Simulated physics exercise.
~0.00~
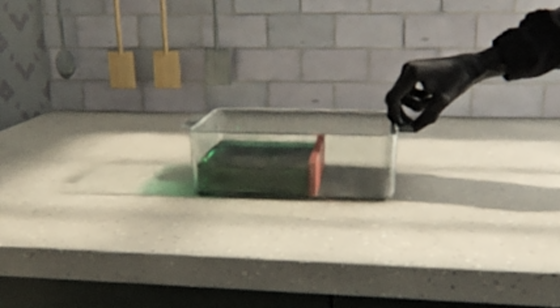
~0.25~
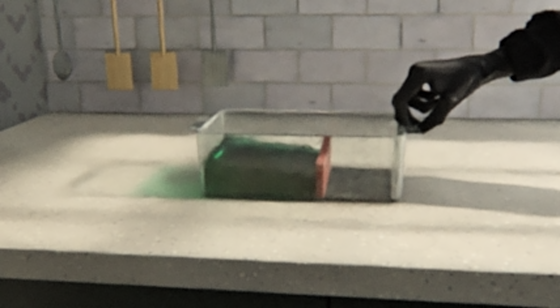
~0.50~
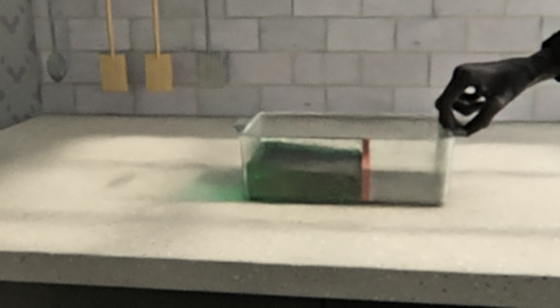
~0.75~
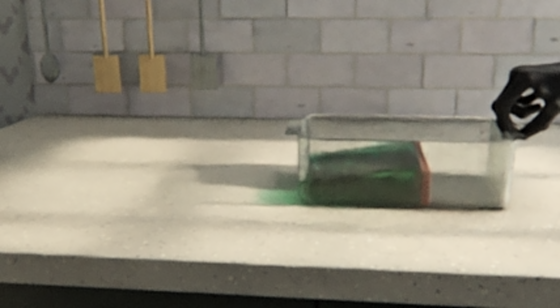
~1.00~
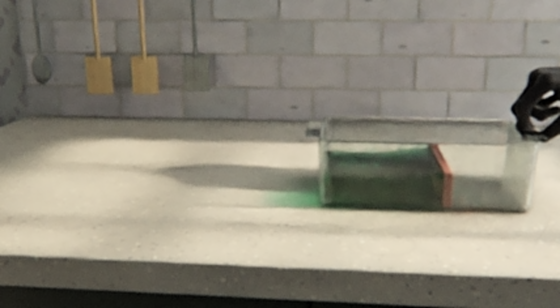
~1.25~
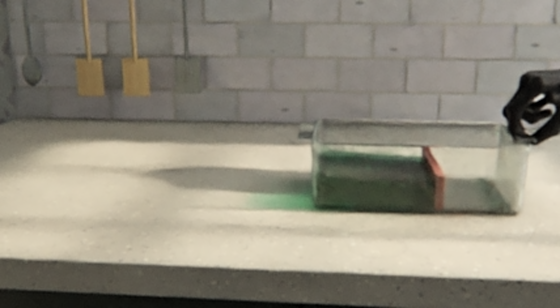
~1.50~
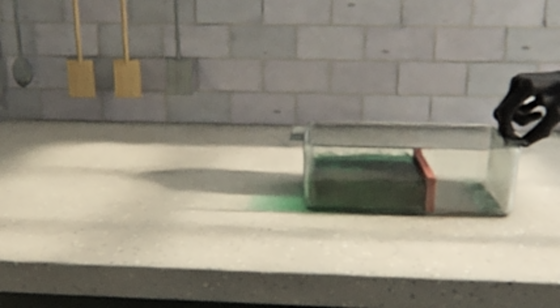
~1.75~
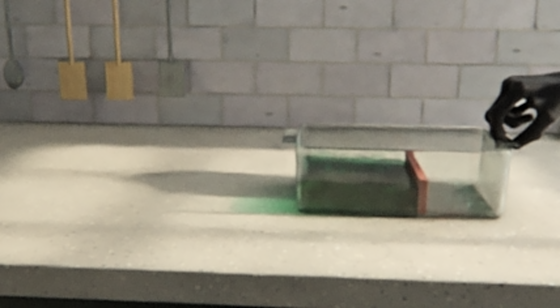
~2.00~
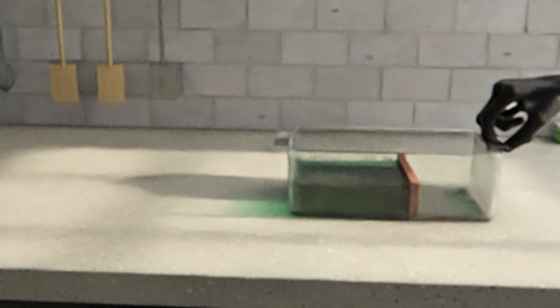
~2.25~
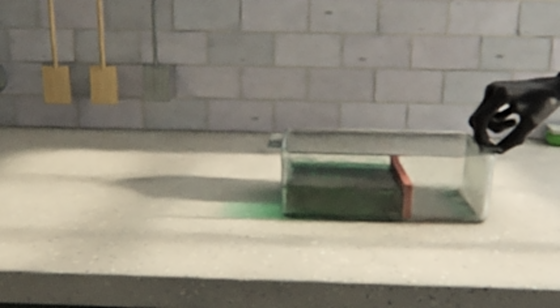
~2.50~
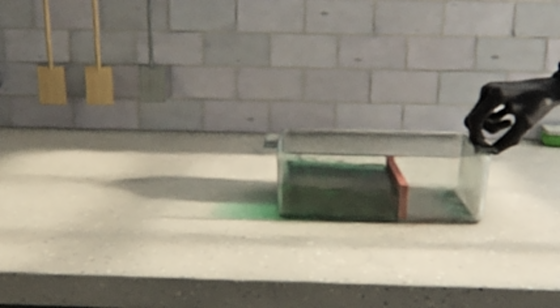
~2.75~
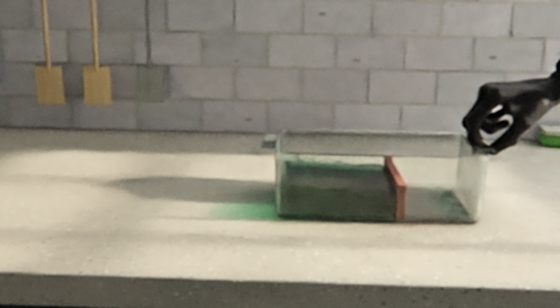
On a pale countertop before a grey brick wall, a black hand pulled a clear tub of dark green water to the right until it stopped, and the reddish divider stayed upright with nearly all the water still on its left.
